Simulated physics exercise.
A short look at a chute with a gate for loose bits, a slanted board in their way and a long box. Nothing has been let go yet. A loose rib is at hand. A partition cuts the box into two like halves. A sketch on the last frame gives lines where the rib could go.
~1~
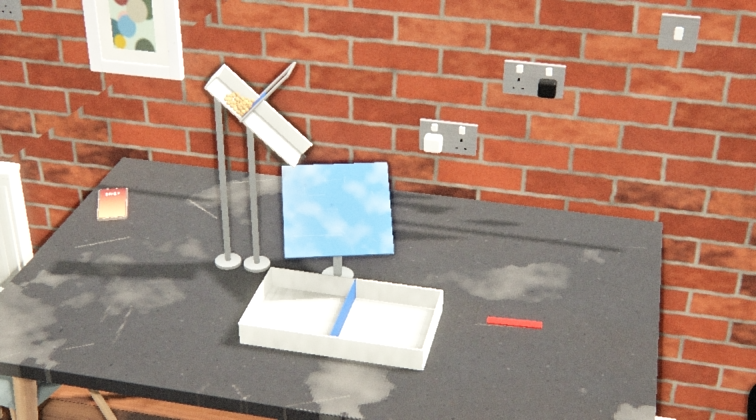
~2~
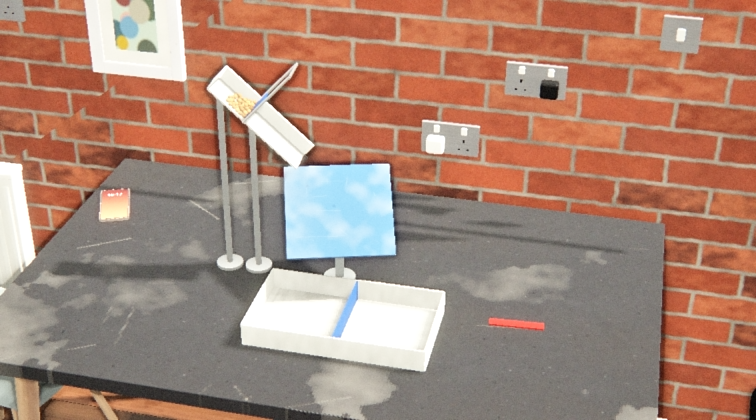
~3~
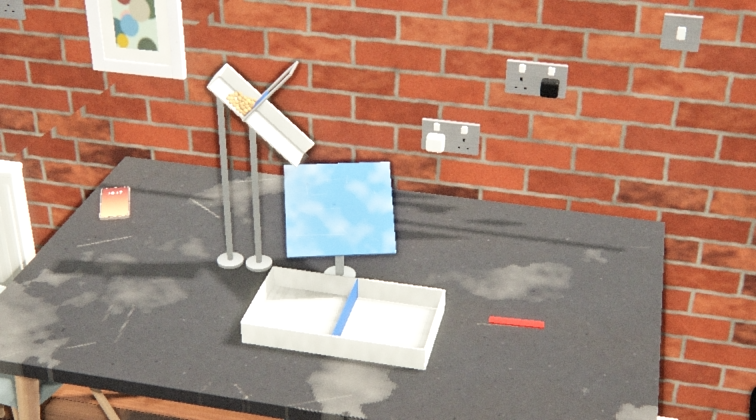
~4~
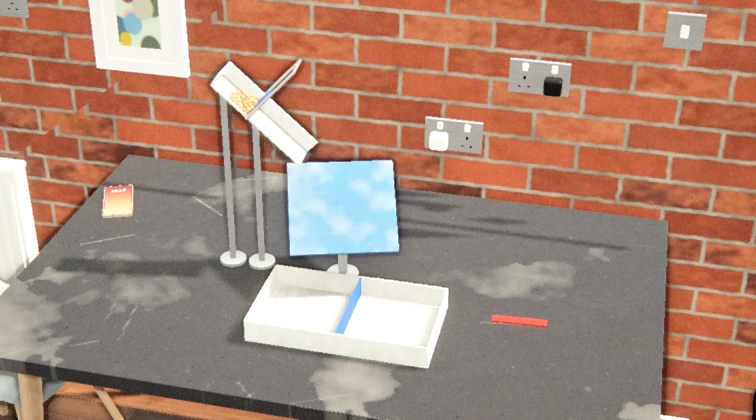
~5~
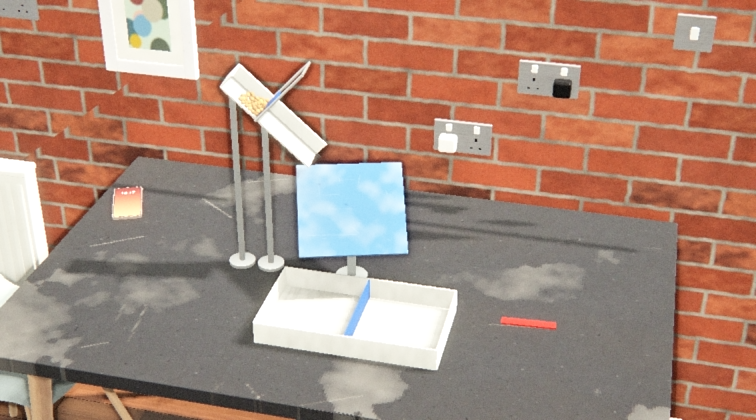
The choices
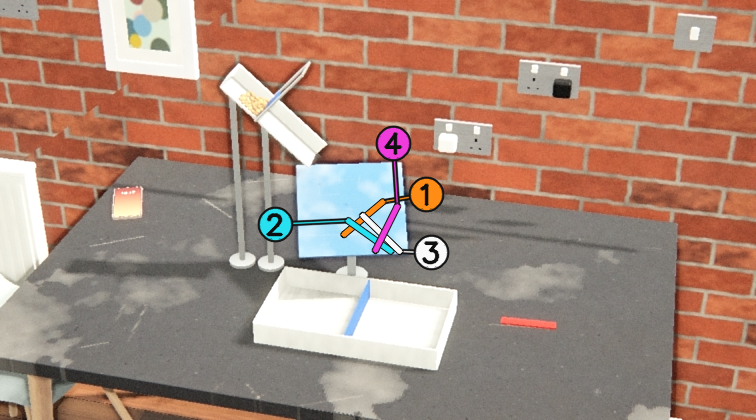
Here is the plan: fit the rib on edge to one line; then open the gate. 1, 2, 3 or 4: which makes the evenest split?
4.
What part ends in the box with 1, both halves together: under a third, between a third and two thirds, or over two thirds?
Over two thirds.
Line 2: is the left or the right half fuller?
Right.
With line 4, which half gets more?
The left half.
On the marked copy, line 1 from (382, 201) to (343, 234); line 2 from (348, 220) to (390, 251); line 3 from (362, 215) to (399, 251); line 4 from (397, 206) to (375, 250).
If 1 is chosen, of what is caught, all but a few in the left half, a small share in the right.
If 2 is chosen, of what is caught, close to a quarter in the left half, the bulk in the right.
If 3 is chosen, of what is caught, close to a quarter in the left half, the bulk in the right.
If 4 is chosen, of what is caught, close to two thirds in the left half, close to a third in the right.
